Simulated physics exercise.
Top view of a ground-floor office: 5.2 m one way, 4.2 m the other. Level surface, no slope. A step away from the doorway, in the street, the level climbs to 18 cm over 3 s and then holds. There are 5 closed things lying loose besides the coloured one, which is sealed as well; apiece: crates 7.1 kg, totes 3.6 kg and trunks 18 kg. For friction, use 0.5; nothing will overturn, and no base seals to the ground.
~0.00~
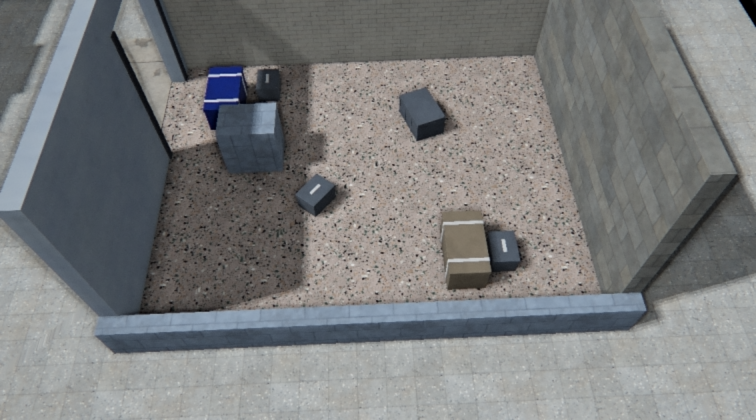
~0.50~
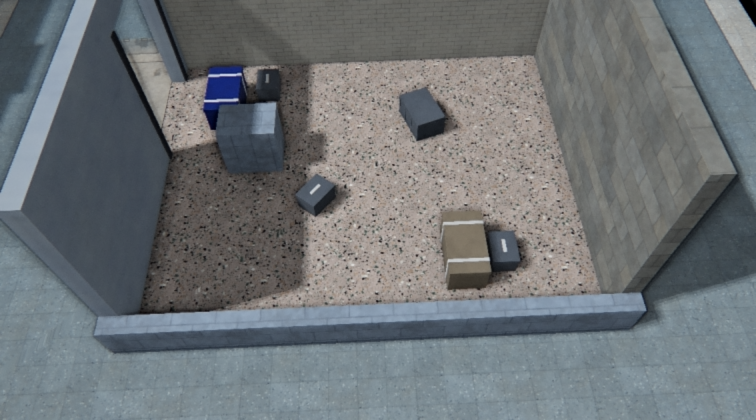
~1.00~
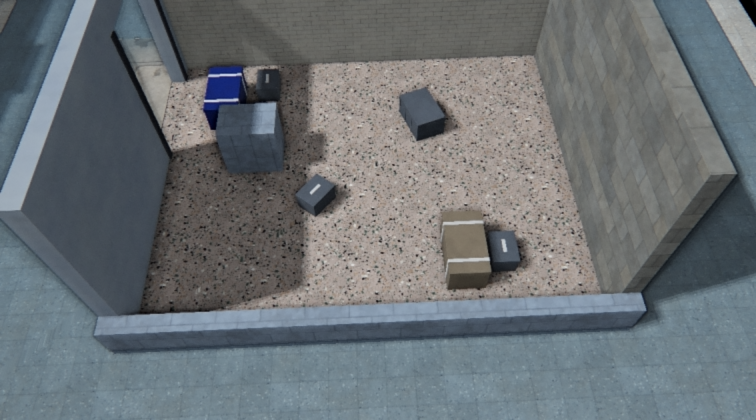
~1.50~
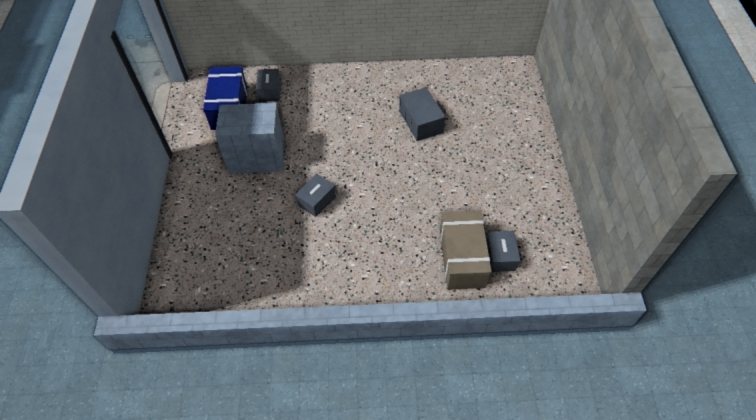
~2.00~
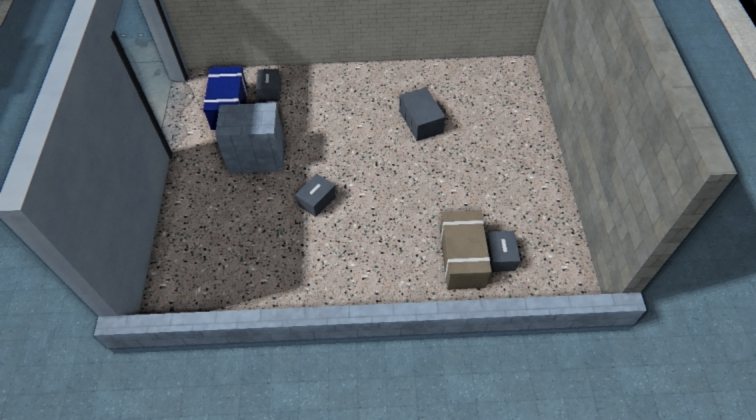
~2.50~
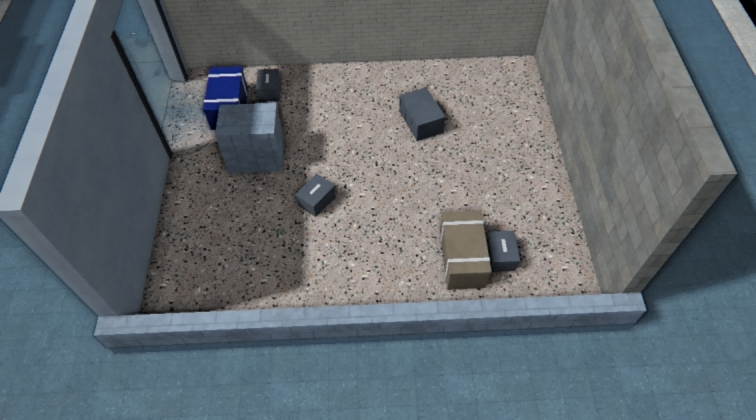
The clip opens on a roofless room seen from above, with a blue trunk, a tan one and several dark boxes on a speckled floor. Water spreads over the paving outside, then creeps through the doorway at upper left toward the blue trunk, while nothing in the room shifts.
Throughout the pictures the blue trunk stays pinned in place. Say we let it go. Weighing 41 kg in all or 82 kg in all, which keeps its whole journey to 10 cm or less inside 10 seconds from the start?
I'd say it needs the double load.
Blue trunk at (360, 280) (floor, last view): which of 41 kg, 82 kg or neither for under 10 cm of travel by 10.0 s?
Both loads work.
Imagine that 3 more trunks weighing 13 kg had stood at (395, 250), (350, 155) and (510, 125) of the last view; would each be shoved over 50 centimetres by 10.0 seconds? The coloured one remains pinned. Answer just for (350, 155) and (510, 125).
The first is not as far, the second not as far.
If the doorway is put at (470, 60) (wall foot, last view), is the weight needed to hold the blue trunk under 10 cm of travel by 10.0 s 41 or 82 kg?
Answer: The lower mass works.
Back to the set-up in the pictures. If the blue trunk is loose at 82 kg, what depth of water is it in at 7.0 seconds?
Depth: Approx. 8 cm.
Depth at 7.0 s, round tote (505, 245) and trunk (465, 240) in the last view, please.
About 0 and 0 cm.
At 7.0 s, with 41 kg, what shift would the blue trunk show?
Shift: Roughly 140 cm.
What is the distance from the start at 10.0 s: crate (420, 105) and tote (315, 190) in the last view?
Net displacement, in order: 60 cm; 0 cm.
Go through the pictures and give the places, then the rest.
The blue trunk at (223, 88), on the bottom; 0.0 m2 under water; 0 of 6 have shifted, in the first picture.
The blue trunk at (223, 88) rests on the ground; 0.0 m2 under water; 0 of 6 have shifted, in the second picture.
The blue trunk at (223, 88), on the bottom; water covers 0.0 m2; 0 of 6 have shifted, in the third picture.
The blue trunk at (223, 88), on the bottom; 0.0 m2 under water; 0 of 6 have shifted, in the fourth picture.
The blue trunk at (223, 88), on the bottom; water covers 0.1 m2; 0 of 6 have shifted, in the fifth picture.
The blue trunk at (223, 88) rests on the ground; 0.6 m2 under water; 0 of 6 have shifted, in the sixth picture.
After 3.5 s the blue trunk would be 12 cm from its start with 41 kg and 0 cm from its start with 82 kg; 7 cm of water round it then.
After 4.5 s the blue trunk would be 48 cm from its start with 41 kg and 0 cm from its start with 82 kg; 8 cm of water round it then.
After 7.0 s the blue trunk would be 132 cm from its start with 41 kg and 0 cm from its start with 82 kg; 8 cm of water round it then.
After 10.0 s the blue trunk would be 168 cm from its start with 41 kg and 0 cm from its start with 82 kg; 8 cm of water round it then.
